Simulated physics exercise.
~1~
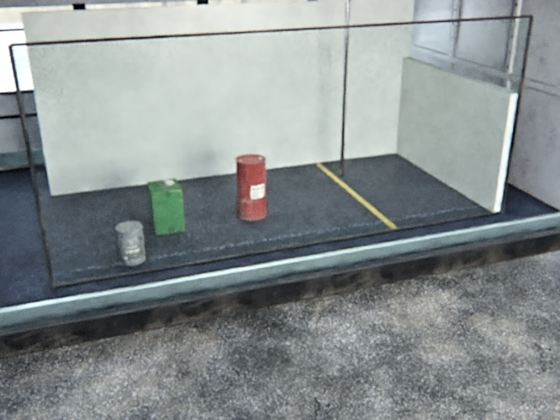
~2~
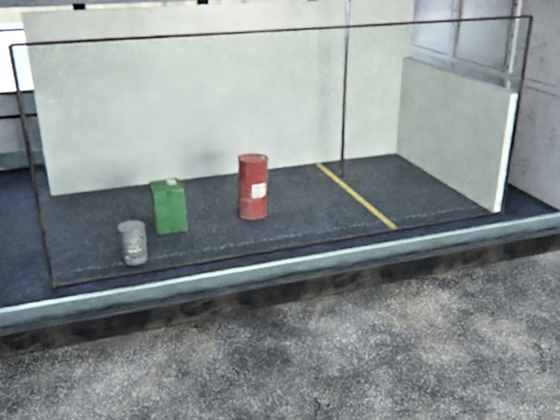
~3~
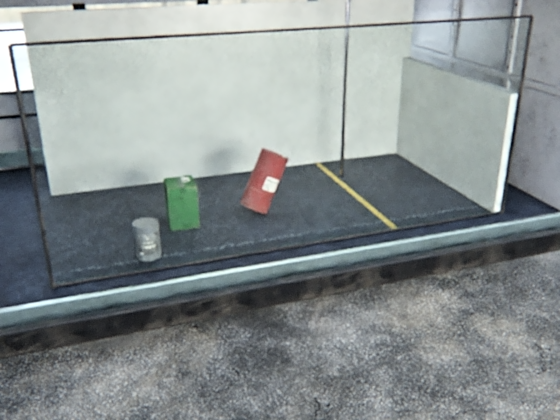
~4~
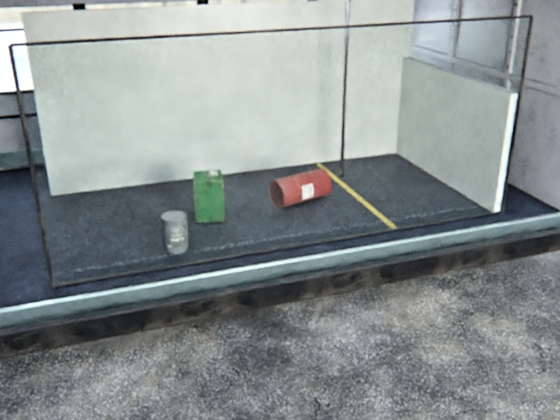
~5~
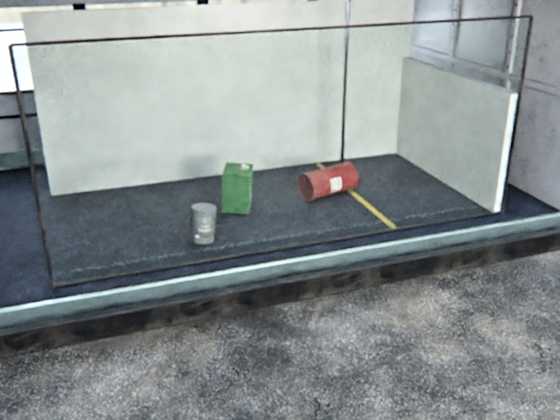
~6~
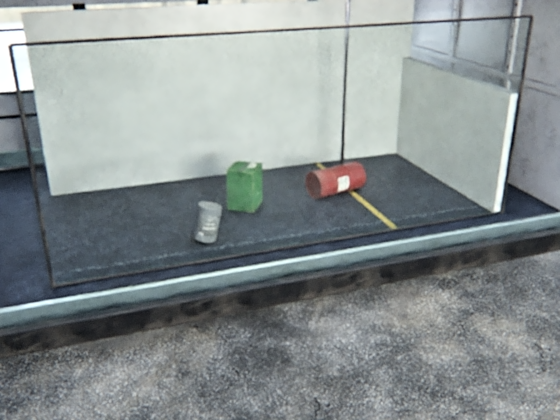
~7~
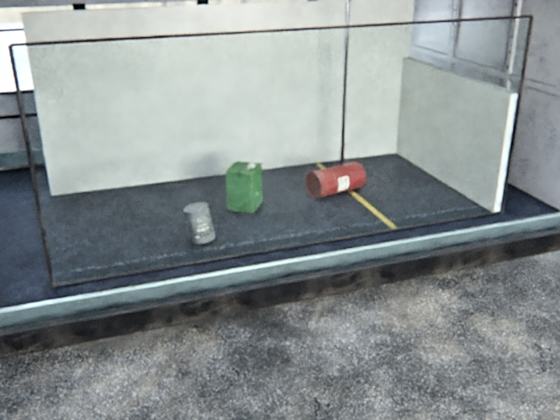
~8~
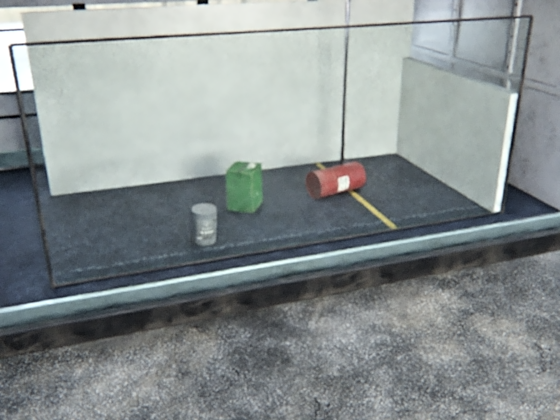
A red drum tipped over onto its side as it slid right along with a green pack and a grey bucket, which wobbled but stayed upright, and all three came to rest with their middles short of the yellow line.
